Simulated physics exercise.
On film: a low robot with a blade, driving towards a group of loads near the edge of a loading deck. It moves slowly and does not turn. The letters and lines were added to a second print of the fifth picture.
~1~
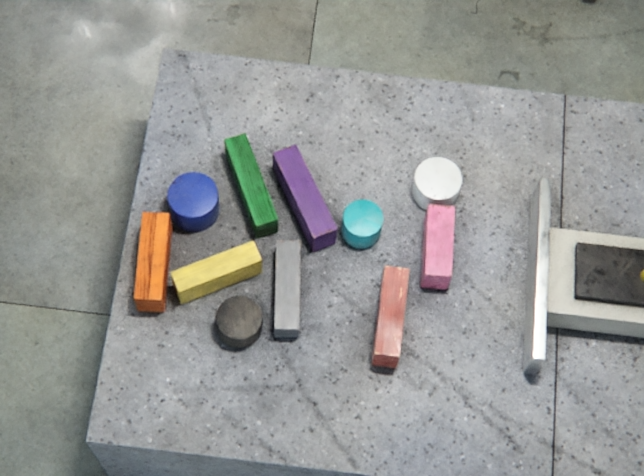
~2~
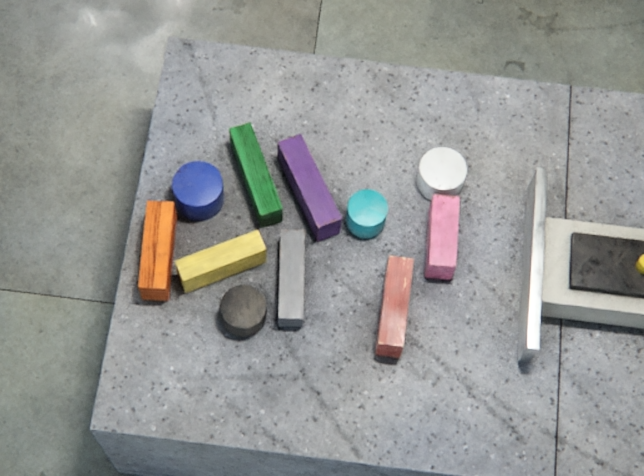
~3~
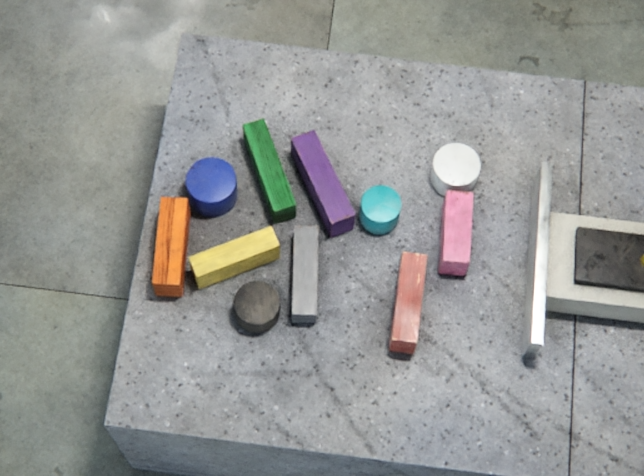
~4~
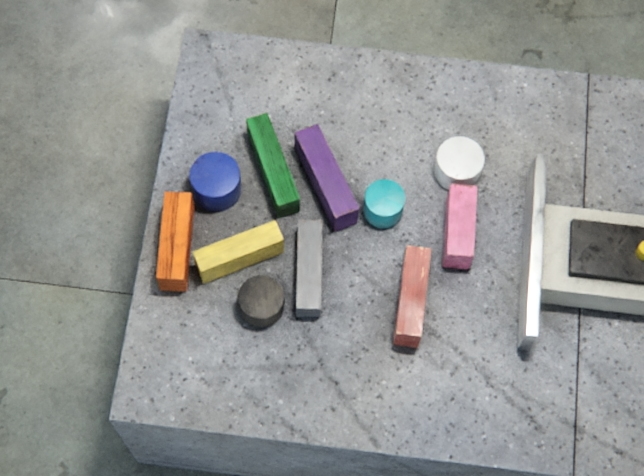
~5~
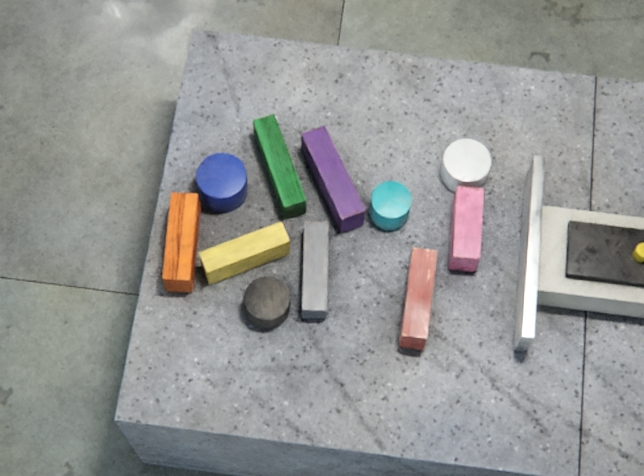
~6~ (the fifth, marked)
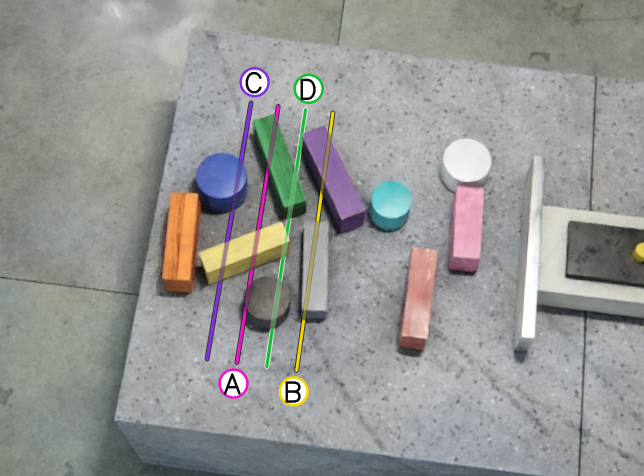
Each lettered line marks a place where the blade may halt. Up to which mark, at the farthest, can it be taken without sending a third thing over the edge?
A is the last line within the limit.
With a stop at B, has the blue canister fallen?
By then, no.
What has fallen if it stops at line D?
The blue canister.
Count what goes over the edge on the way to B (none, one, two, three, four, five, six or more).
By then, none.
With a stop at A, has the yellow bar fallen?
No.
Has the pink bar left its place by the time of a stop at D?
Yes.
On the copy, A at (259, 229); B at (316, 236); C at (230, 225); D at (287, 232).
On A. First, robot (505, 240); white canister (412, 160); red bar (397, 298).
Then, robot (407, 228); orange stick (174, 243); blue canister (198, 176).
Finally, robot (330, 218); orange stick over the edge; blue canister over the edge; two fallen.
By contrast, B is within the limit but short; C drops three; D is within the limit but short.
